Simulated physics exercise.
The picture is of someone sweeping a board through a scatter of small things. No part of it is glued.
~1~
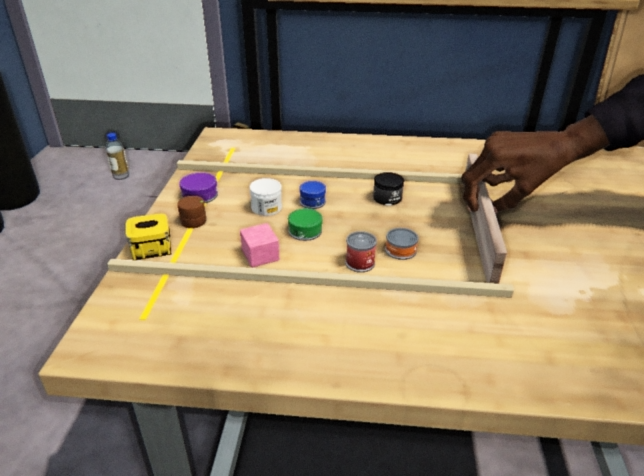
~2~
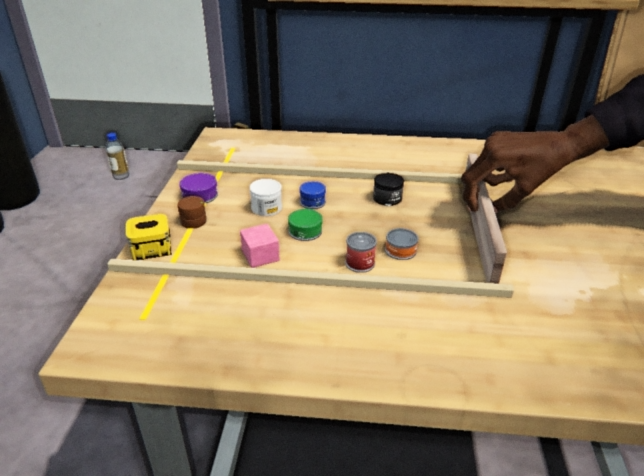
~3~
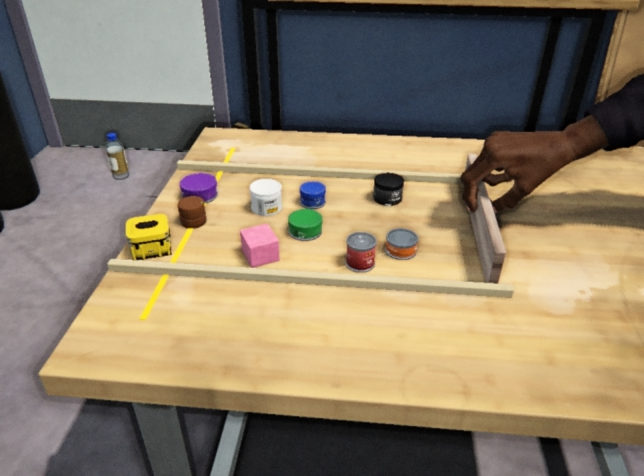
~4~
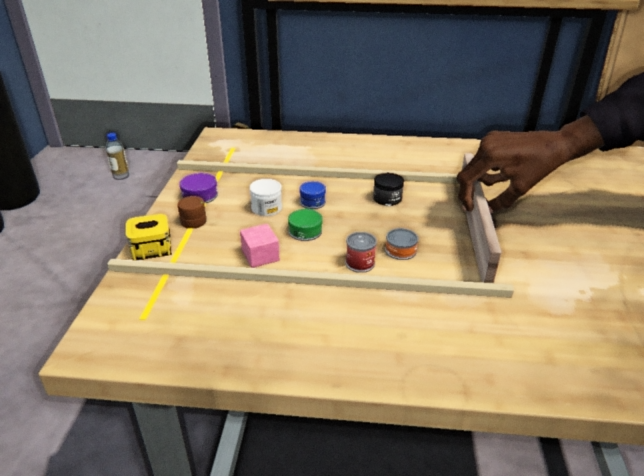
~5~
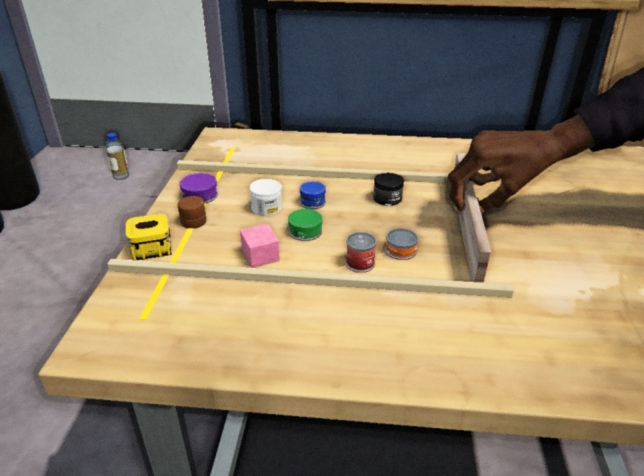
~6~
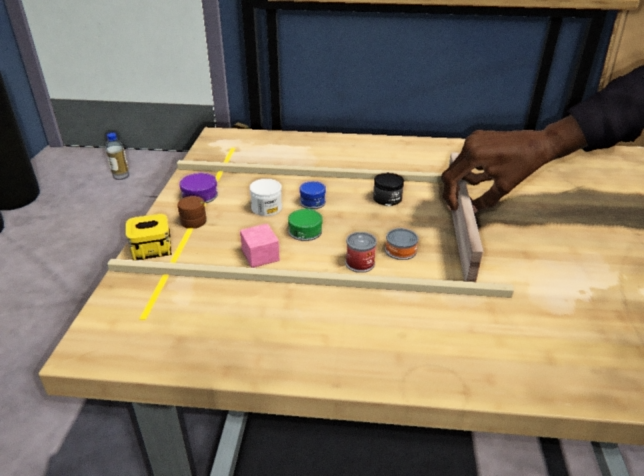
At first, a hand holds a board upright at the right end of two rails on a wooden table, with small colourful pots, tins and a pink cube scattered between them. The board stays almost still, then the hand slides it slightly left, while the scattered objects remain in place.
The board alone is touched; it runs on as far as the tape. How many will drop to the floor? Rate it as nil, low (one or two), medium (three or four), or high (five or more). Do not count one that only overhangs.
Low, one or two.
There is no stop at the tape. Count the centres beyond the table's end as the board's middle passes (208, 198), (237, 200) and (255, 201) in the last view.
1, 0 and 0.
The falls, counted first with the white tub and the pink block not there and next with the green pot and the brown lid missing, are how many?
Well, the first time you'd get 0, and the next time 1.
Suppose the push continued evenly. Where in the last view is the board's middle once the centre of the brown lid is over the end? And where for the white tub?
Roughly (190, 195); roughly (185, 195).
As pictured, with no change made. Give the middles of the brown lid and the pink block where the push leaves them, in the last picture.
First: About (147, 214); second: About (134, 243).
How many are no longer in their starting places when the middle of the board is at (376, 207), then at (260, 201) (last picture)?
First position 3; second position 7.
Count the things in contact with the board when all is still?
Number in contact with it: 5.
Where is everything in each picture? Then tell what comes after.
Yellow case (149, 236); purple pot (199, 189); brown lid (192, 212); board (482, 213); tape (198, 214), in the first frame.
Purple pot (199, 189); red pot (361, 252), in the second frame.
Brown lid (192, 213); board (481, 213), in the third frame.
Yellow case (149, 236); orange tin (402, 244), in the fourth frame.
Purple pot (199, 189); green pot (305, 225), in the fifth frame.
Yellow case (149, 236); purple pot (199, 189); brown lid (192, 213); board (461, 212); tape (198, 214), in the sixth frame.
A little later, none off yet; yellow case at rest near (149, 236); purple pot at rest near (199, 189); brown lid at rest near (192, 213).
When it is over, the number that fall off is one or two; down, yellow case.
